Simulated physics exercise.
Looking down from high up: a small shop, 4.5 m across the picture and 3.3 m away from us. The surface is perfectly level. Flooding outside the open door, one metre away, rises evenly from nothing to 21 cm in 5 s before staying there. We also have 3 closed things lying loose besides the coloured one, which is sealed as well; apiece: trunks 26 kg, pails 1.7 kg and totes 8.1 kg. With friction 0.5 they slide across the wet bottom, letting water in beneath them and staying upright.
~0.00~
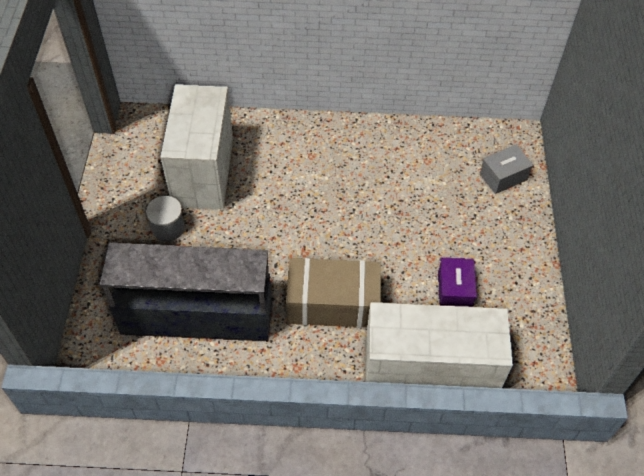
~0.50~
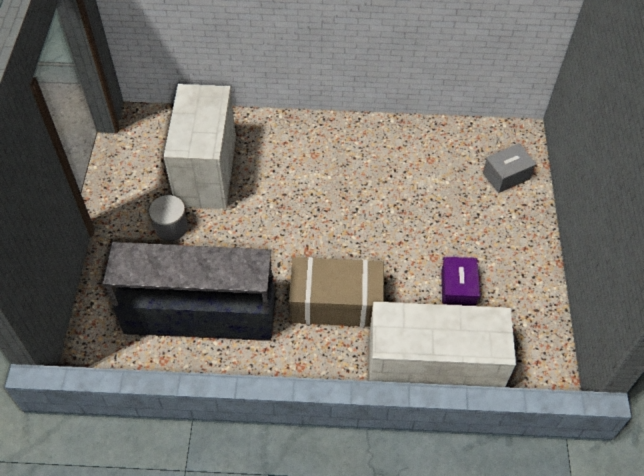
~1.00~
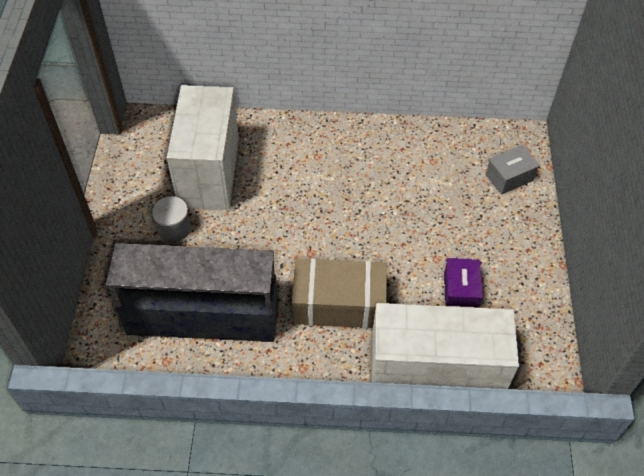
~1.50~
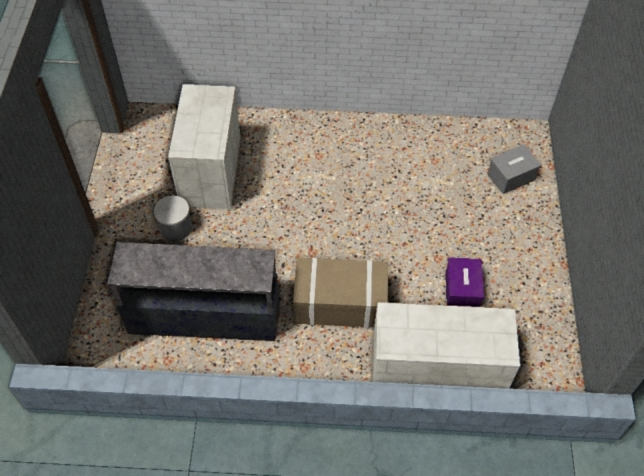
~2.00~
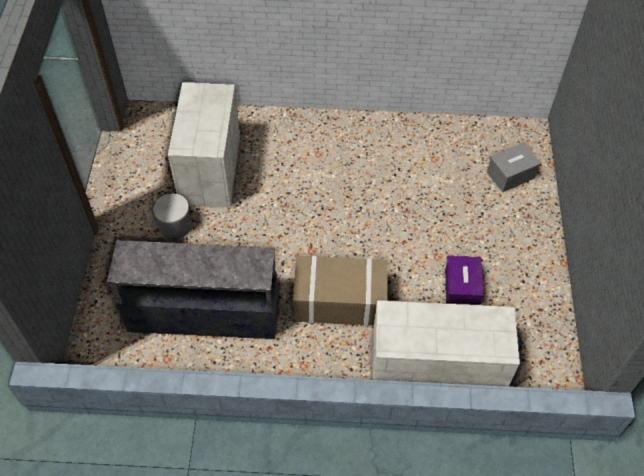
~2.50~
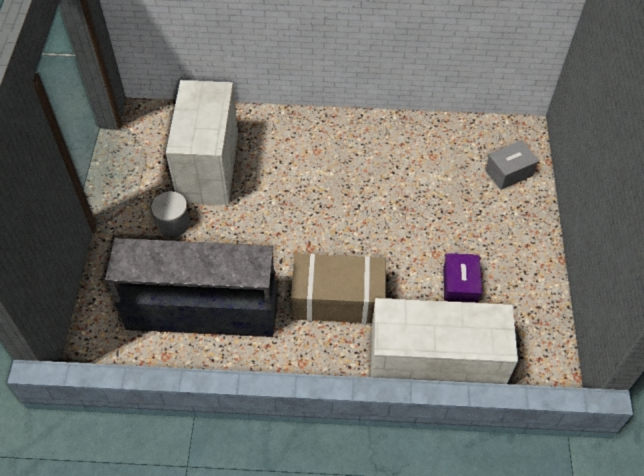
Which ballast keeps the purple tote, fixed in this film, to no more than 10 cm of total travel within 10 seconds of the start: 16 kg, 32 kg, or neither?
Most likely it will manage with the lighter mass.
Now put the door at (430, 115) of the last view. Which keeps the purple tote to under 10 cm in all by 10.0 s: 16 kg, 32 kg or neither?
Result: The heavier mass is required.
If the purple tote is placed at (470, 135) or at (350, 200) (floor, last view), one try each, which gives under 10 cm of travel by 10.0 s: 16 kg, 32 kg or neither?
Any load; any load.
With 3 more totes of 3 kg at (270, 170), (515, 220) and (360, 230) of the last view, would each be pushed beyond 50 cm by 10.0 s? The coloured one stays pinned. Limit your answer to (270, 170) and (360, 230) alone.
Those two come out inside the line and over the line, in that order.
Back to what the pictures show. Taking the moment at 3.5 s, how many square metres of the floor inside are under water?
Some 1.0 m2 of it.
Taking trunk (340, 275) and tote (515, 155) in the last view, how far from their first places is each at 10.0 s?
10 cm and 30 cm respectively.
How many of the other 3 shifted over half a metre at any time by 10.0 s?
1.
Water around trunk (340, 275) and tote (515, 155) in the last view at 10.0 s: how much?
Roughly 6 and 11 cm.
After 3.5 s the purple tote would be 0 cm from its start with 16 kg and 0 cm from its start with 32 kg; 0 cm of water round it then.
After 4.5 s the purple tote would be 0 cm from its start with 16 kg and 0 cm from its start with 32 kg; 0 cm of water round it then.
After 7.0 s the purple tote would be 0 cm from its start with 16 kg and 0 cm from its start with 32 kg; 1 cm of water round it then.
After 10.0 s the purple tote would be 0 cm from its start with 16 kg and 0 cm from its start with 32 kg; 3 cm of water round it then.
